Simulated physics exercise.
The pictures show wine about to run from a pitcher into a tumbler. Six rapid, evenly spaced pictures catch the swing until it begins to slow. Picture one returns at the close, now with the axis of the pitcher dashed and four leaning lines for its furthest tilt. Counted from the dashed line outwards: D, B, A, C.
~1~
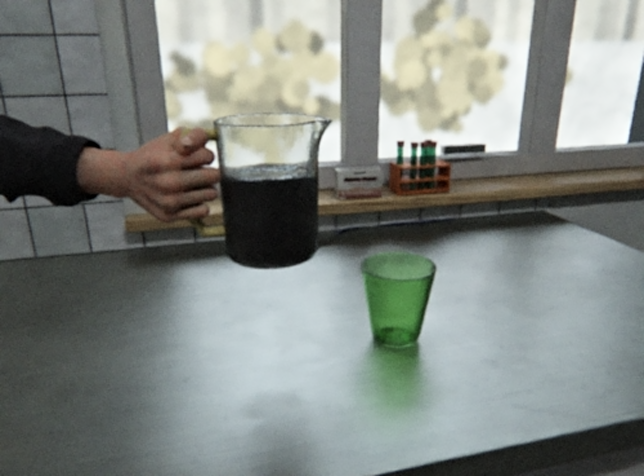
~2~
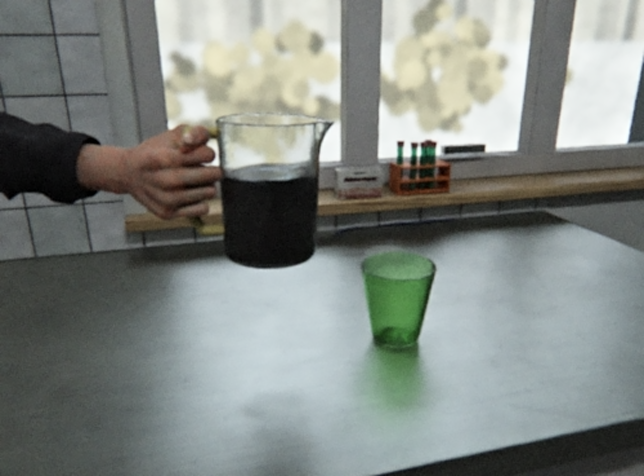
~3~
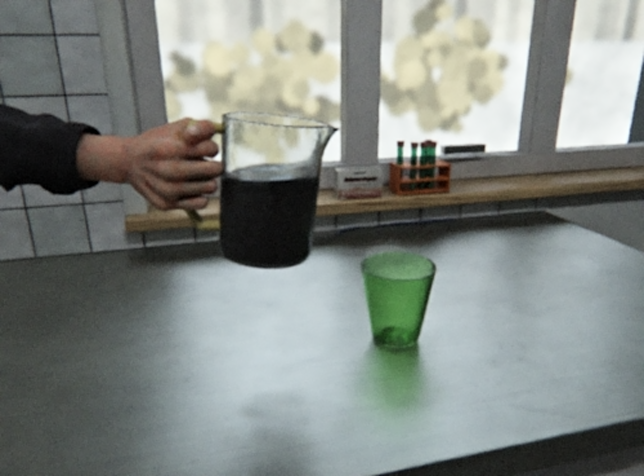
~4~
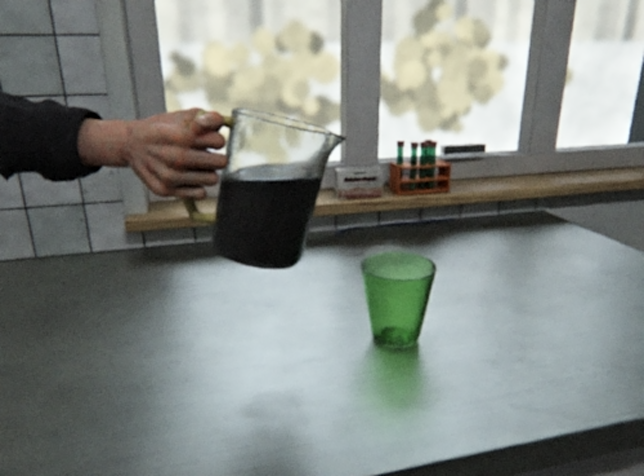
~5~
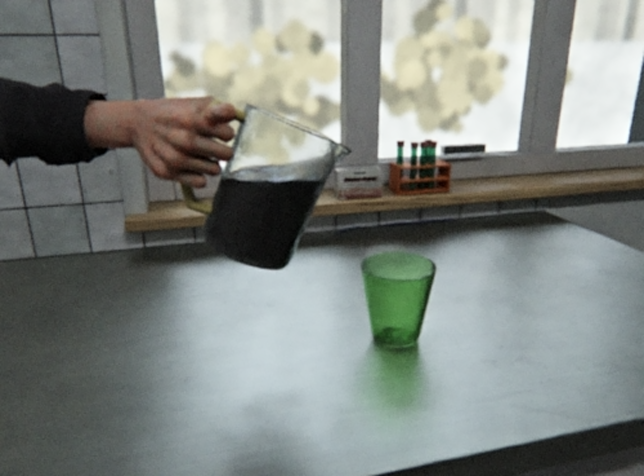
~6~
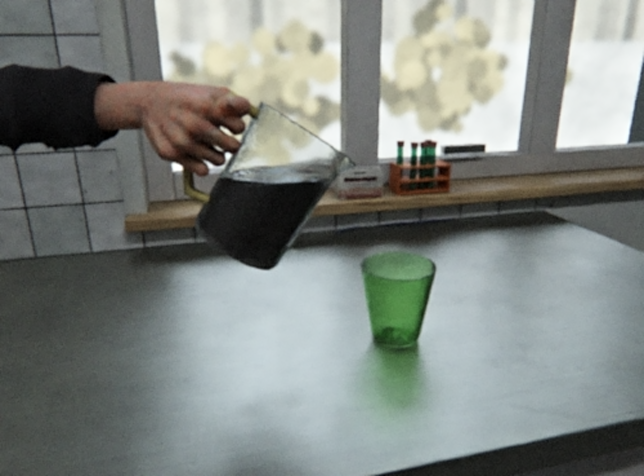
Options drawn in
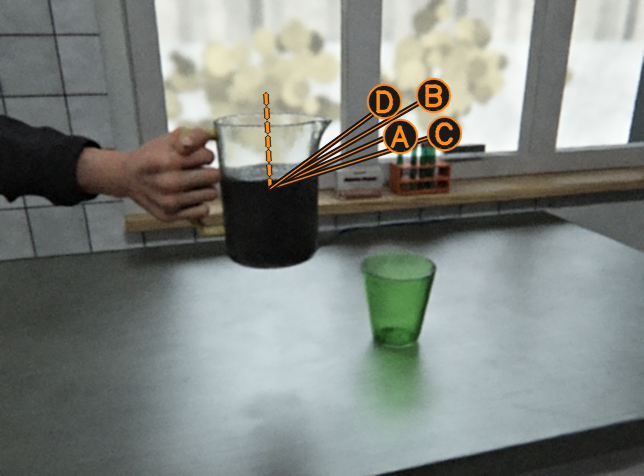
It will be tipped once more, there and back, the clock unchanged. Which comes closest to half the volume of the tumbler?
The answer is line A.
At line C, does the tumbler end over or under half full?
Over.
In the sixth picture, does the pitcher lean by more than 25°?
Yes.
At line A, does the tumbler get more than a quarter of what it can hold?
Yes, clearly.
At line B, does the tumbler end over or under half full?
Under half.
On the marked copy, A at (382, 138); B at (418, 103); C at (428, 138); D at (372, 114).
With A, the tumbler ends with about 50 % of what it can hold; 3 % of the wine is spilt.
With B, the tumbler ends with about 34 % of what it can hold.
With C, the tumbler ends with about 65 % of what it can hold; 6 % of the wine is spilt.
With D, the tumbler ends with about 19 % of what it can hold.
